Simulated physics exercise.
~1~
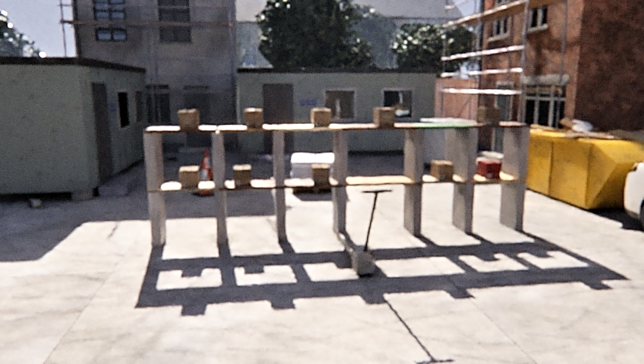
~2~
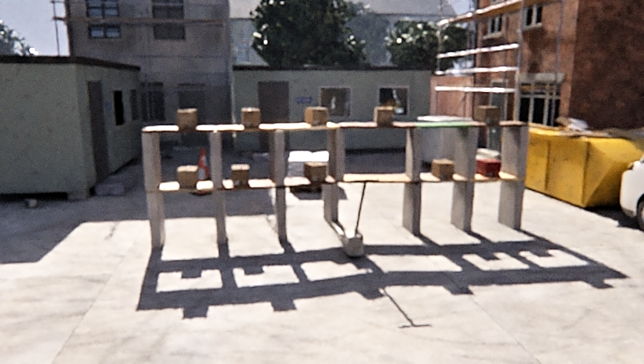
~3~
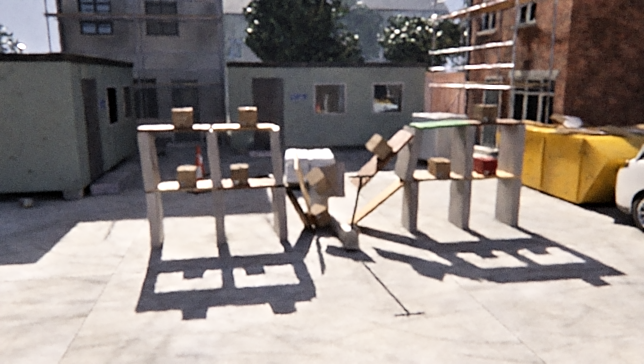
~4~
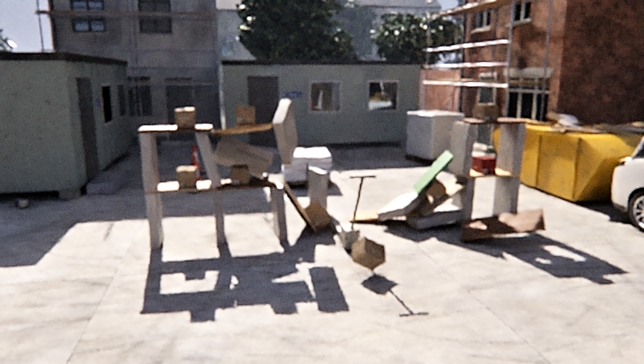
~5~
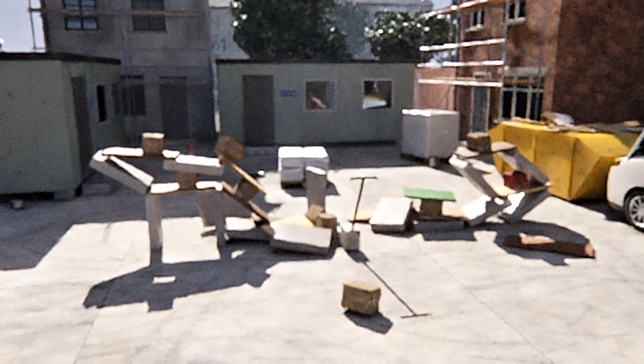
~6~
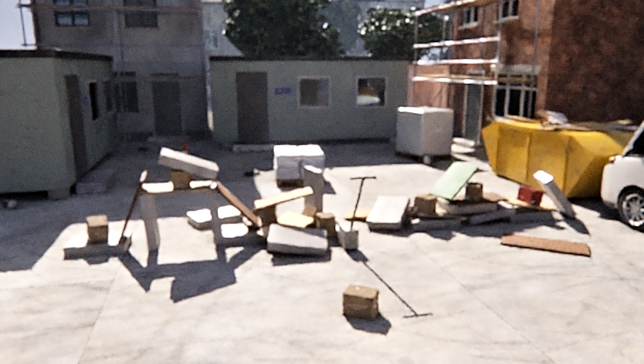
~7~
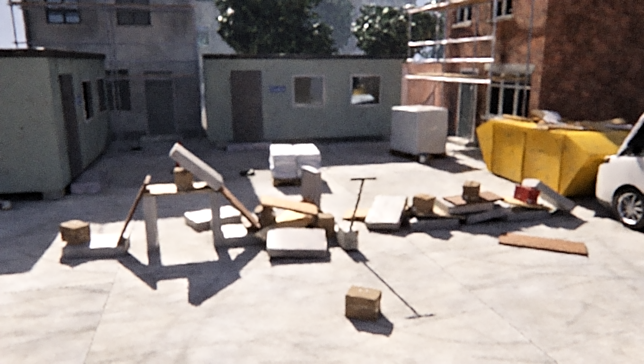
A narrow jack nudges the base of a middle upright in a two-tier rack of boards and boxes in a sunlit yard, and the centre caves in. The collapse spreads to both sides, dropping the green board and red carton, until nearly everything lies in scattered heaps.
